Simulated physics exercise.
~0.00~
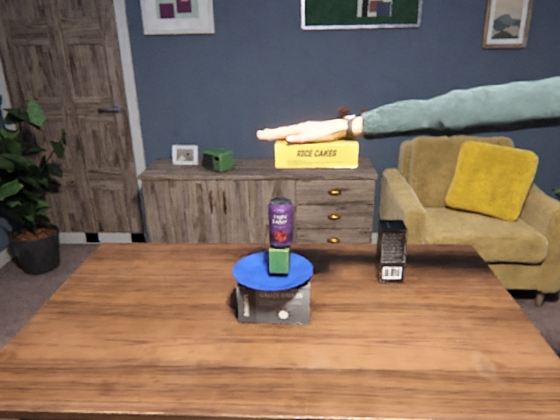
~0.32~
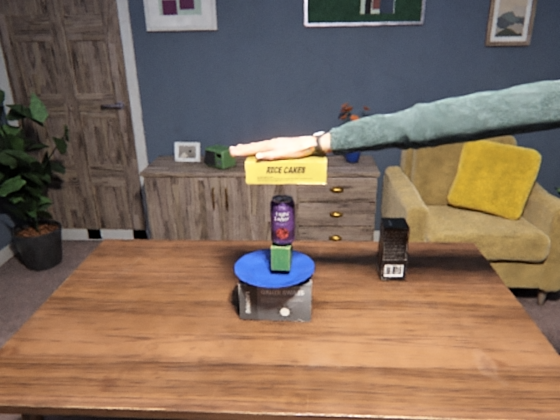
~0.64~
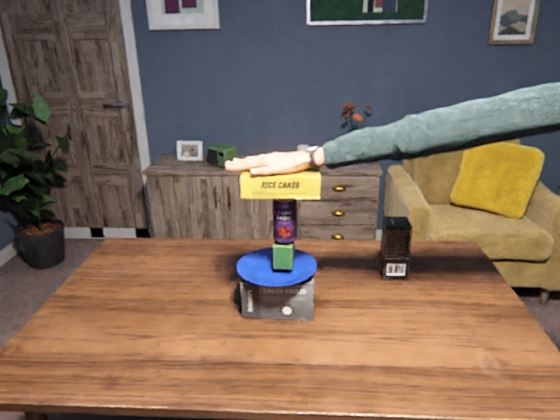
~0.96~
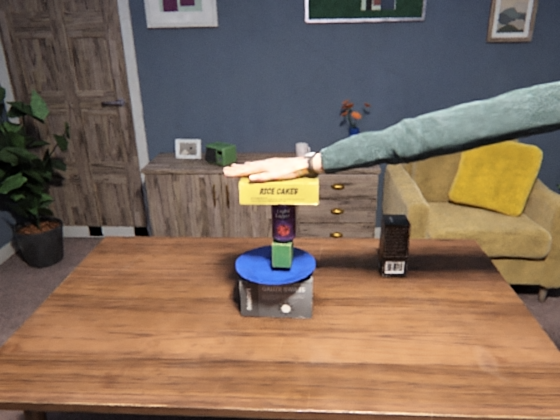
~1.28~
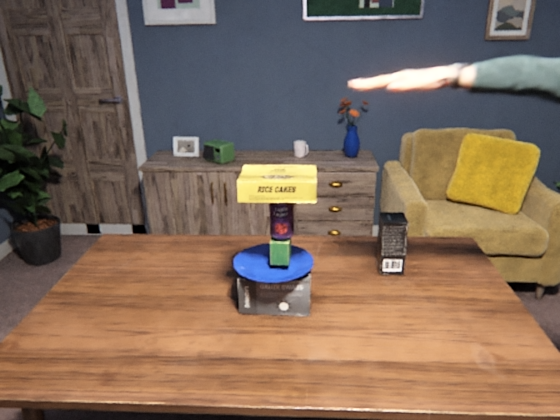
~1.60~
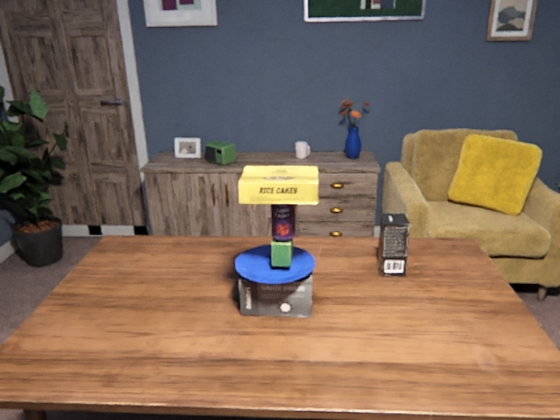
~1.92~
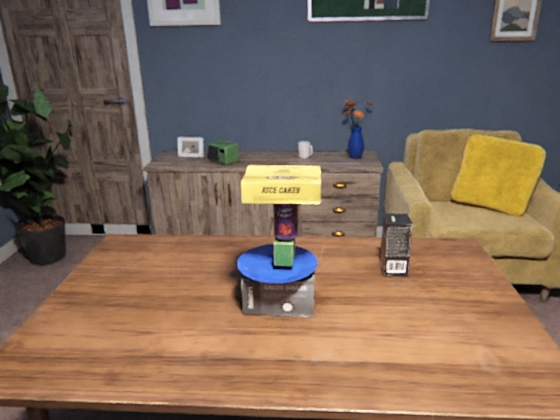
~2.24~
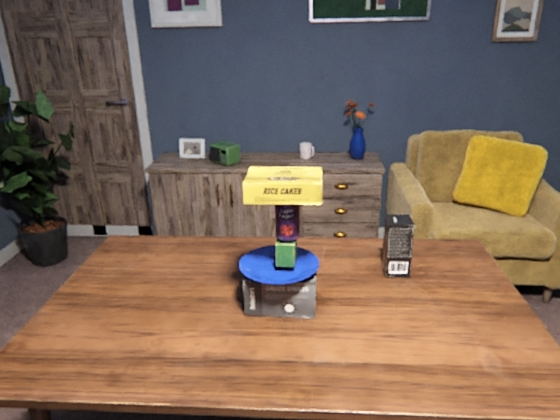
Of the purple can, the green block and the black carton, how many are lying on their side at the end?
None of them are lying on their side; the purple can, the green block and the black carton all remain upright.
